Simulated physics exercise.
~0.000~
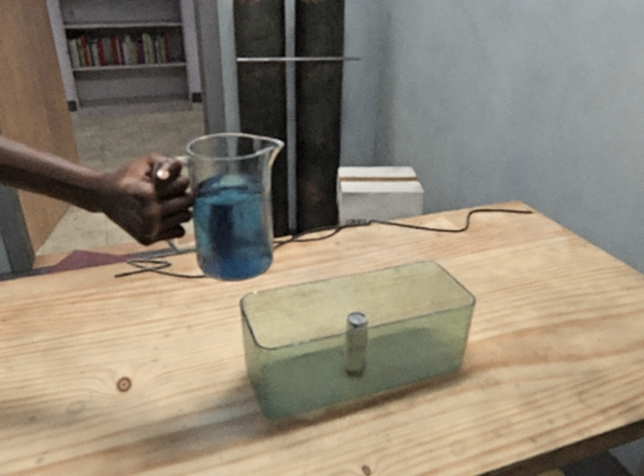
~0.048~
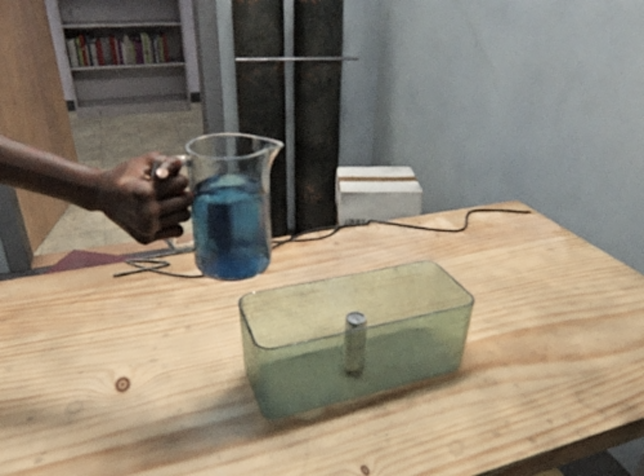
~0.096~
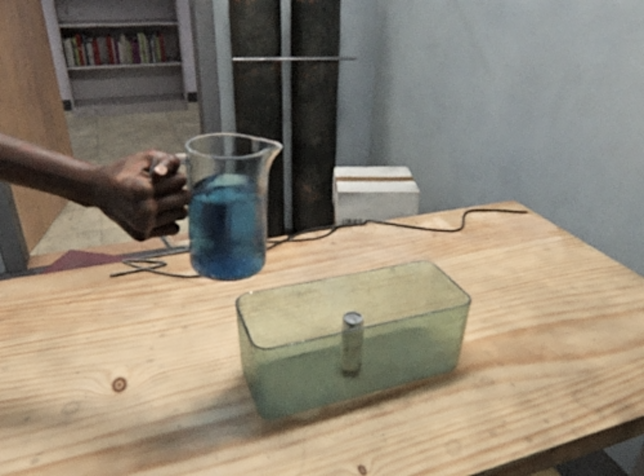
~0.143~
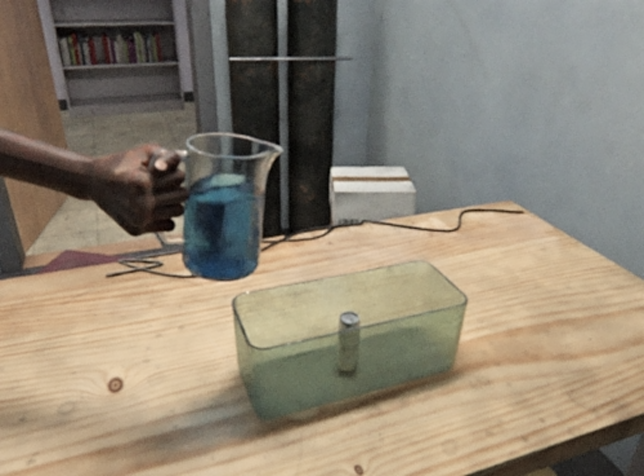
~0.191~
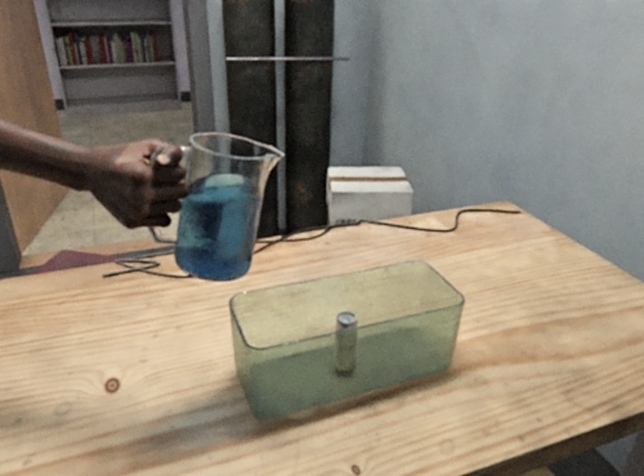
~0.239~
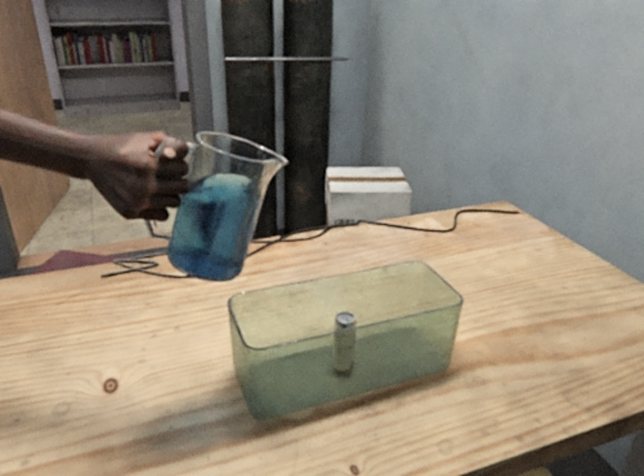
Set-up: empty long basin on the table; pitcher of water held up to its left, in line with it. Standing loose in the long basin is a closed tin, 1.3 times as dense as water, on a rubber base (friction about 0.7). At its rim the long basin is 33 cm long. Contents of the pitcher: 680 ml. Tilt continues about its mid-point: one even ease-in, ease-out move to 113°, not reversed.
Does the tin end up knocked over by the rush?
Yes.
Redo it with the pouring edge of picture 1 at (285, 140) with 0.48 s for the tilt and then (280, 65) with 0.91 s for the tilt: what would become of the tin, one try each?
First it goes over; then it stays up.
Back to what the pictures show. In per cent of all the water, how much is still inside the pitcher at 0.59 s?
Portion remaining: Approx. 92 per cent.
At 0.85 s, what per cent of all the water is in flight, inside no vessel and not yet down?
I'd put it at about 28 per cent of the liquid.
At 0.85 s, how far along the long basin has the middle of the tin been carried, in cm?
The tin has gone some 1 cm.
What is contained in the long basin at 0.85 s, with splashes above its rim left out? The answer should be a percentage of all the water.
I reckon close to 38 per cent.
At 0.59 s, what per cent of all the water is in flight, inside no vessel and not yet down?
Roughly 9 %.
By 0.59 s the tilt is 82° and 91 per cent is still to pour; the tin stands where it began.
By 0.85 s the tilt is 112° and 35 per cent is still to pour; the tin stands 1 cm from where it began.
By 1.12 s the tilt is 113° and 3 per cent is still to pour; the tin leans 53°.
By 1.41 s the tilt is 113° and 0 per cent is still to pour; the tin lies on its side.
At rest the tin lies on its side.
